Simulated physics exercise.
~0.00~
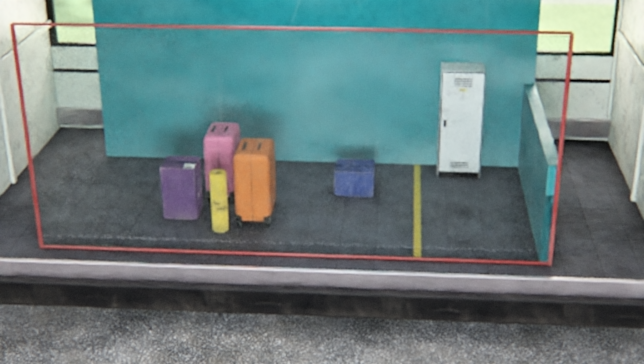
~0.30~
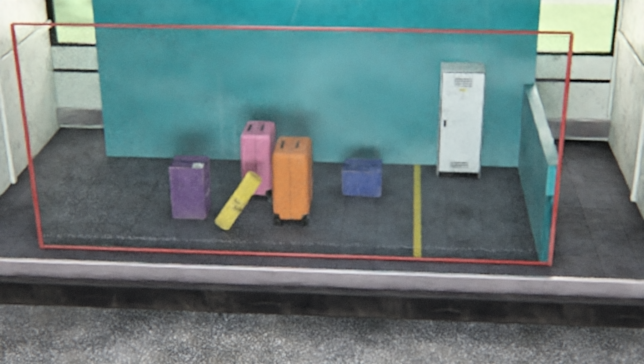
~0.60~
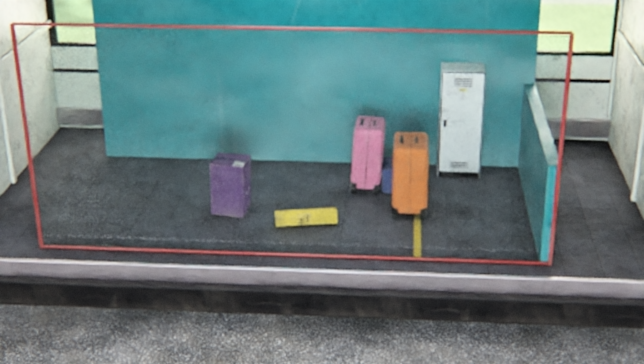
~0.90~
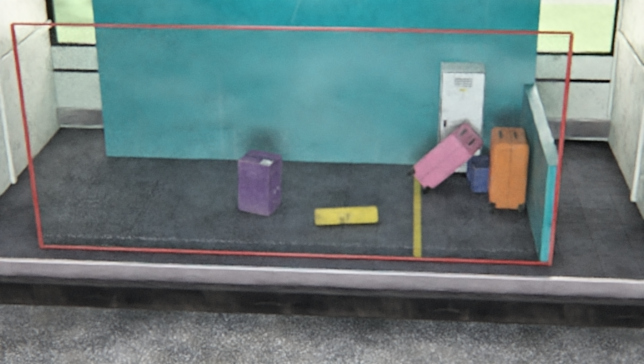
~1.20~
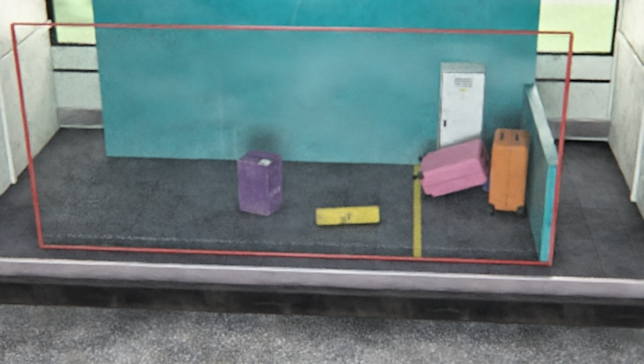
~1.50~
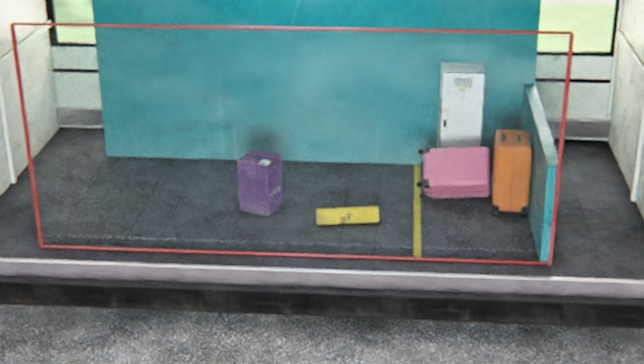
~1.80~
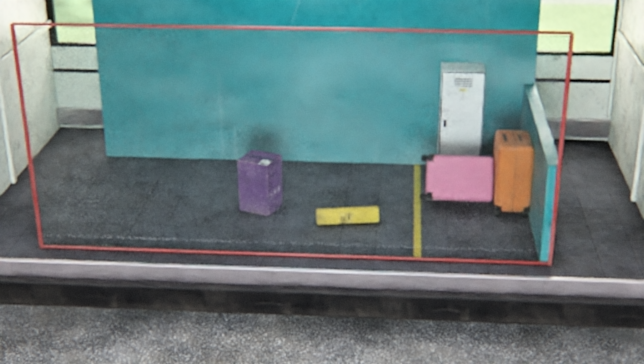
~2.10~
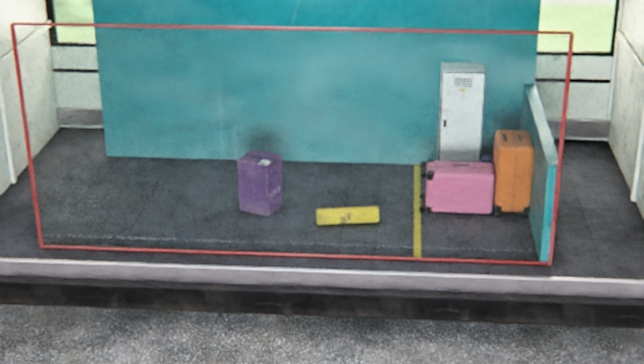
In a rail car bay, luggage sliding right, yellow roll toppling short of a yellow line, pink case tipping over beyond it.
